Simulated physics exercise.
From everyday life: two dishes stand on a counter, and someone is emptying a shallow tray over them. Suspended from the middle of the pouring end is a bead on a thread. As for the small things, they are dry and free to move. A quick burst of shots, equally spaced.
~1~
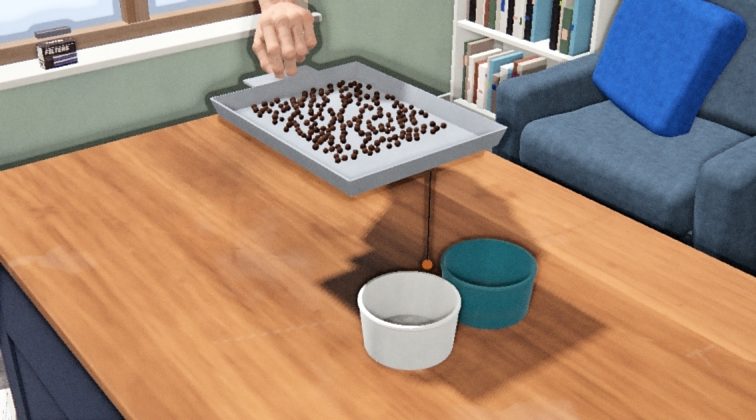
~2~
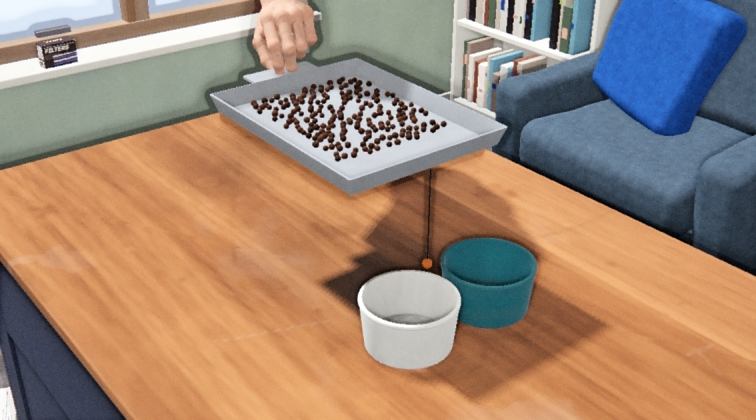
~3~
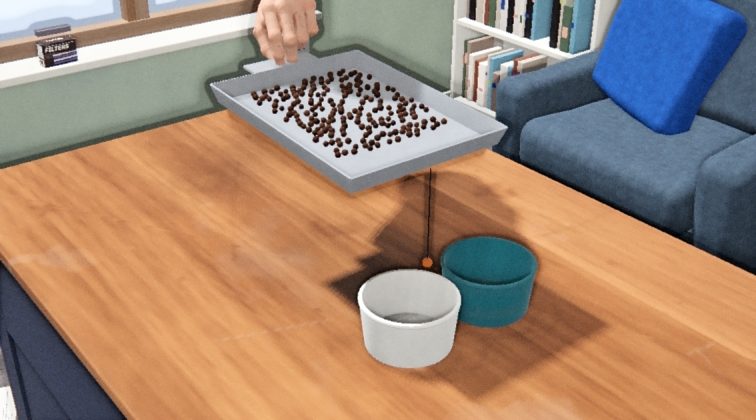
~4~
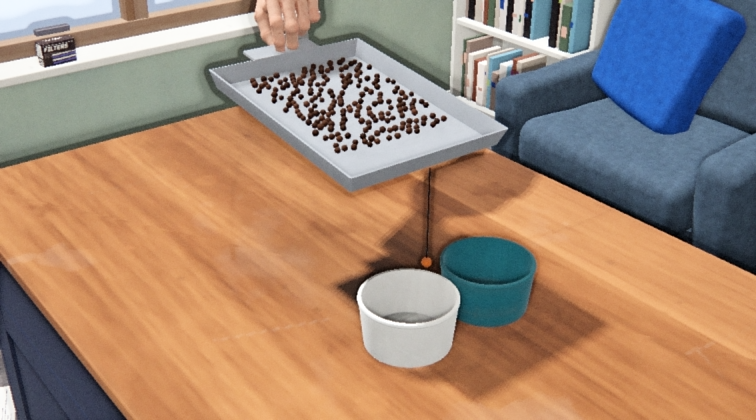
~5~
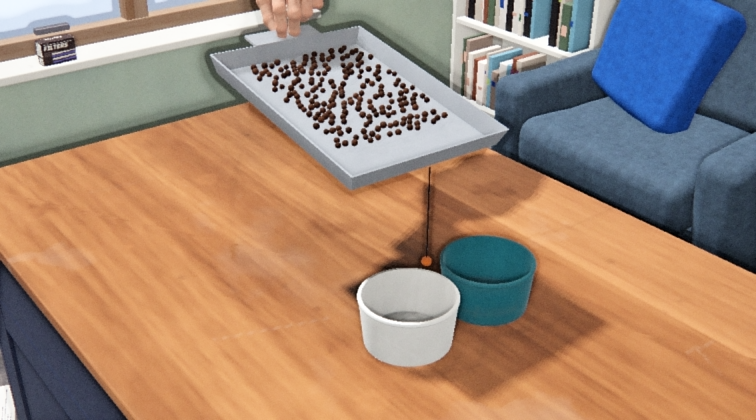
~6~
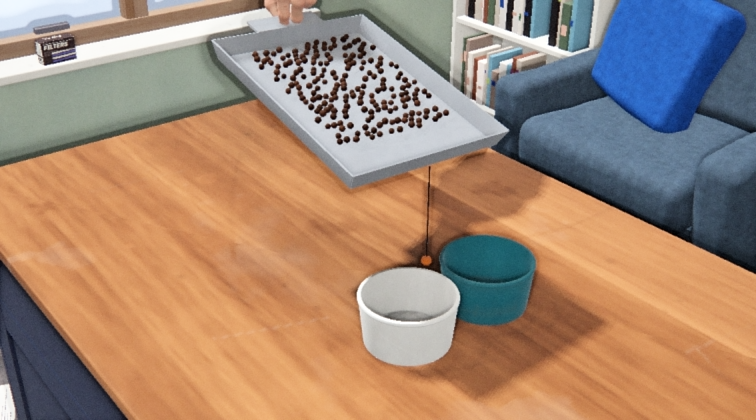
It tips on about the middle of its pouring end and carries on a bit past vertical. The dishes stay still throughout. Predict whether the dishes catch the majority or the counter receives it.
The dishes catch the majority.
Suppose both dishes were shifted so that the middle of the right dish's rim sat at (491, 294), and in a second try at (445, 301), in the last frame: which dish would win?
Result, try one: The right of the two; try two: The right of the two.
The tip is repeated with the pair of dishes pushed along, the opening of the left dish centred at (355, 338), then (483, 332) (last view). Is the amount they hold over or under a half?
Earlier try a minority share, later try a minority share.
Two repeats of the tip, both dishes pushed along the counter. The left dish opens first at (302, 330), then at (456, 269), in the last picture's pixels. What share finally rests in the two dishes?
Close to 0 in a hundred, then close to 70 in a hundred.
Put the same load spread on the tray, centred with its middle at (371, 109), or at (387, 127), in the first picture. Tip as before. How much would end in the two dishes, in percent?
It comes to about 80 per cent the first time and about 80 per cent the second.
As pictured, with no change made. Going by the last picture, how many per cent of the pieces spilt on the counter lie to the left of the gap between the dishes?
Close to 10 per cent of the spill, I think.
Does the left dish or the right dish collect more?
Simple - it is the one placed right.
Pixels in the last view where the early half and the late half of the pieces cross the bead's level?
I'd place the first part at (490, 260) and the rest at (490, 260).
Soon after the last picture, tray tipped steeply; nearly all on the tray; a stray few in the left dish; a stray few in the right dish; a stray few outside both; a stray few in the air.
A little later, tray tipped right over; about half on the tray; a stray few in the left dish; a small part in the right dish; a small part outside both; about a quarter in the air.
Later still, tray tipped past a quarter turn; a small part in the left dish; about two thirds in the right dish; about a quarter outside both.
At rest, tray tipped past a quarter turn; a small part in the left dish; about two thirds in the right dish; about a quarter outside both.
